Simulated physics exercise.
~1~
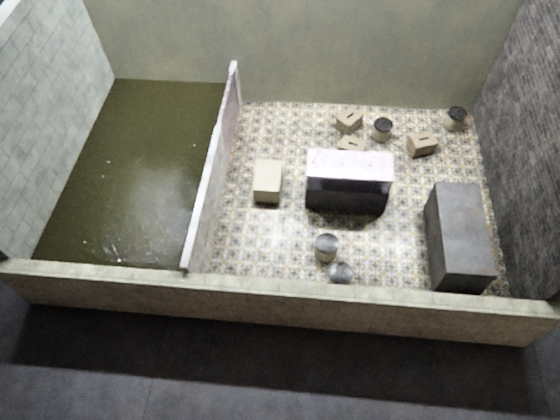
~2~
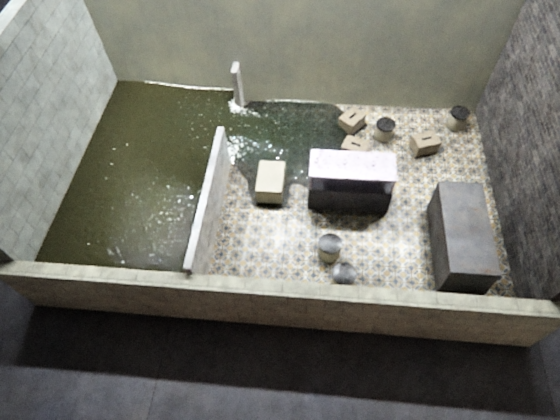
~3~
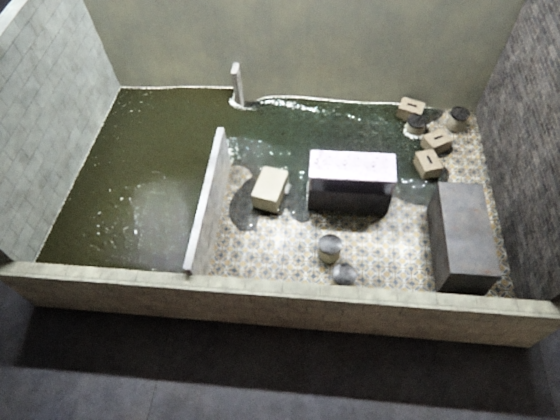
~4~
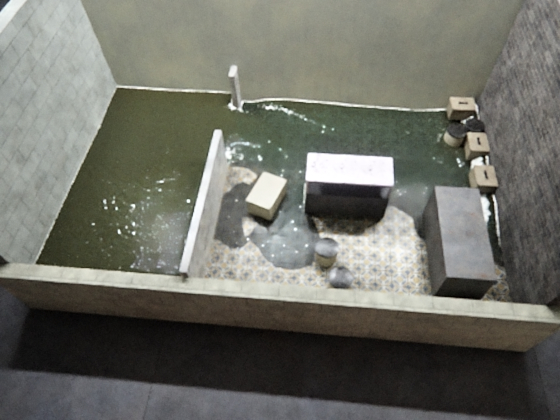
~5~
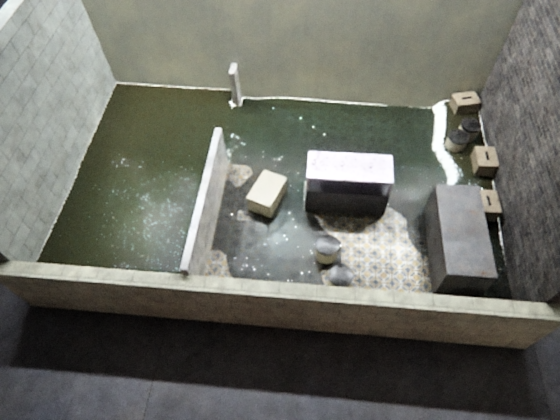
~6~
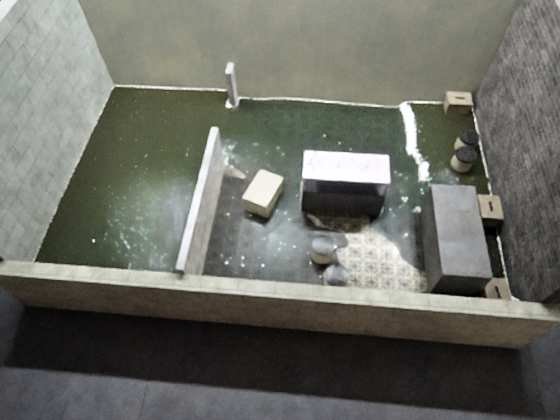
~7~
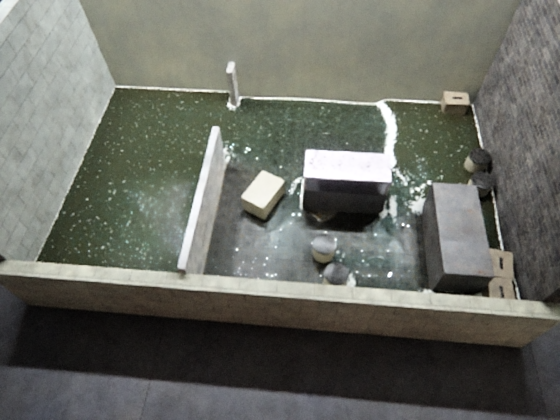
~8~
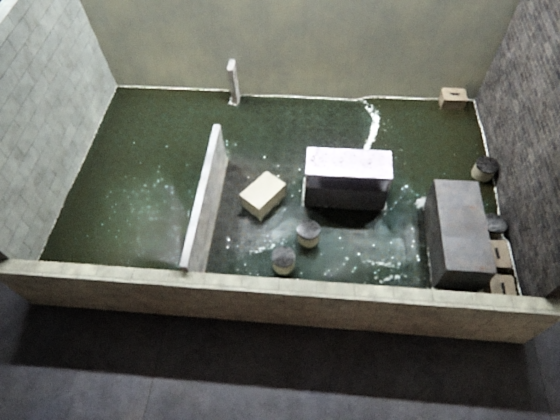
Green water poured from the left room through a gap in the dividing wall and spread over the patterned floor, sweeping crates and small round pails against the right wall, until it covered the whole right room and two pails near the front drifted left.
